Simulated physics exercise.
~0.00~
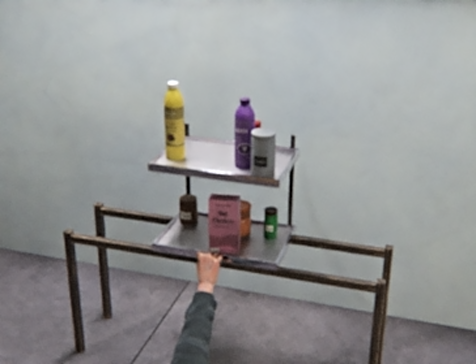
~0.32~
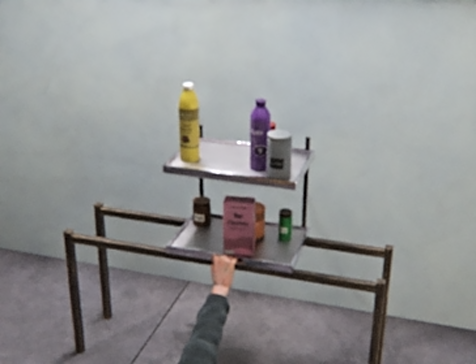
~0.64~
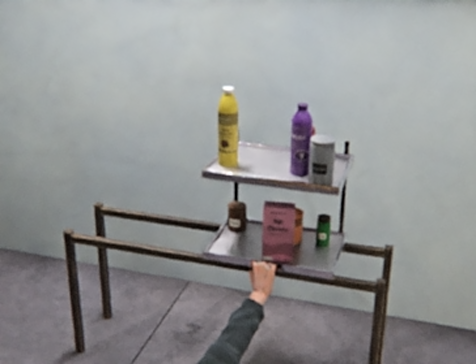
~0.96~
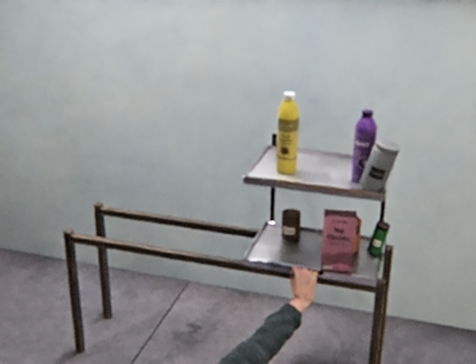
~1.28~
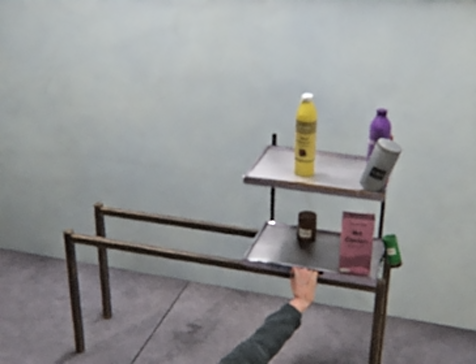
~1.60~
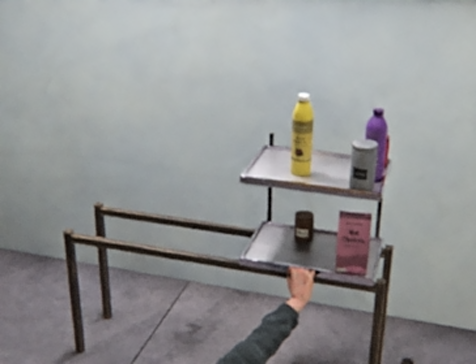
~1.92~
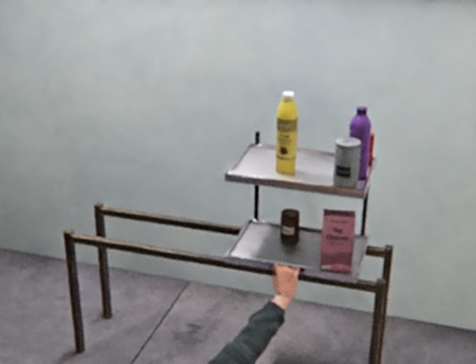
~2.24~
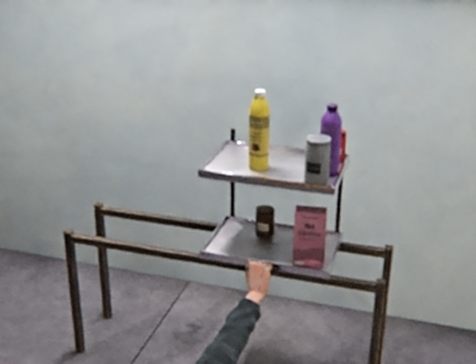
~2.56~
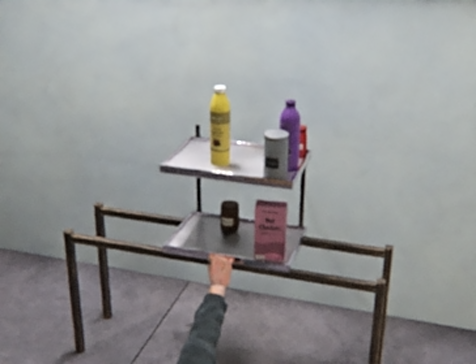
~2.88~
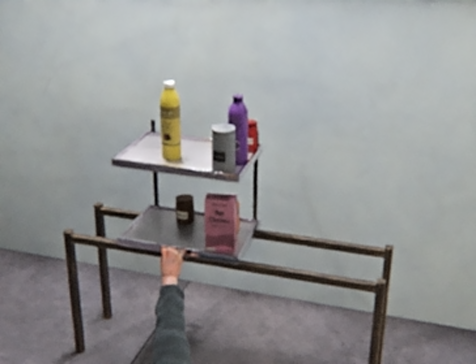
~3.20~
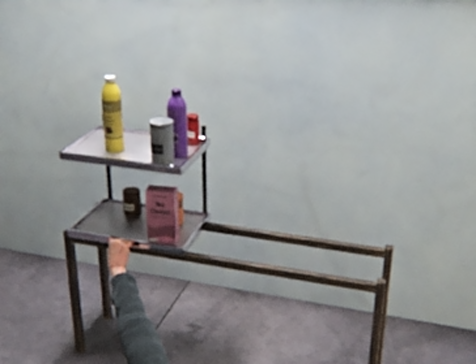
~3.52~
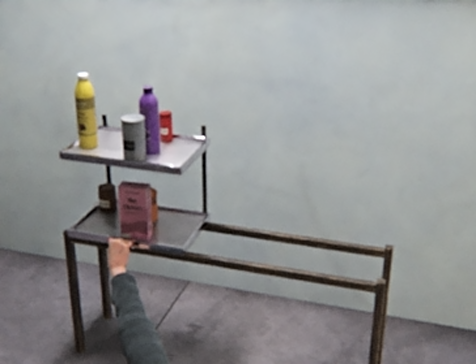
A hand shoves a two-level tray right, a green shaker falls off, then slides it left.
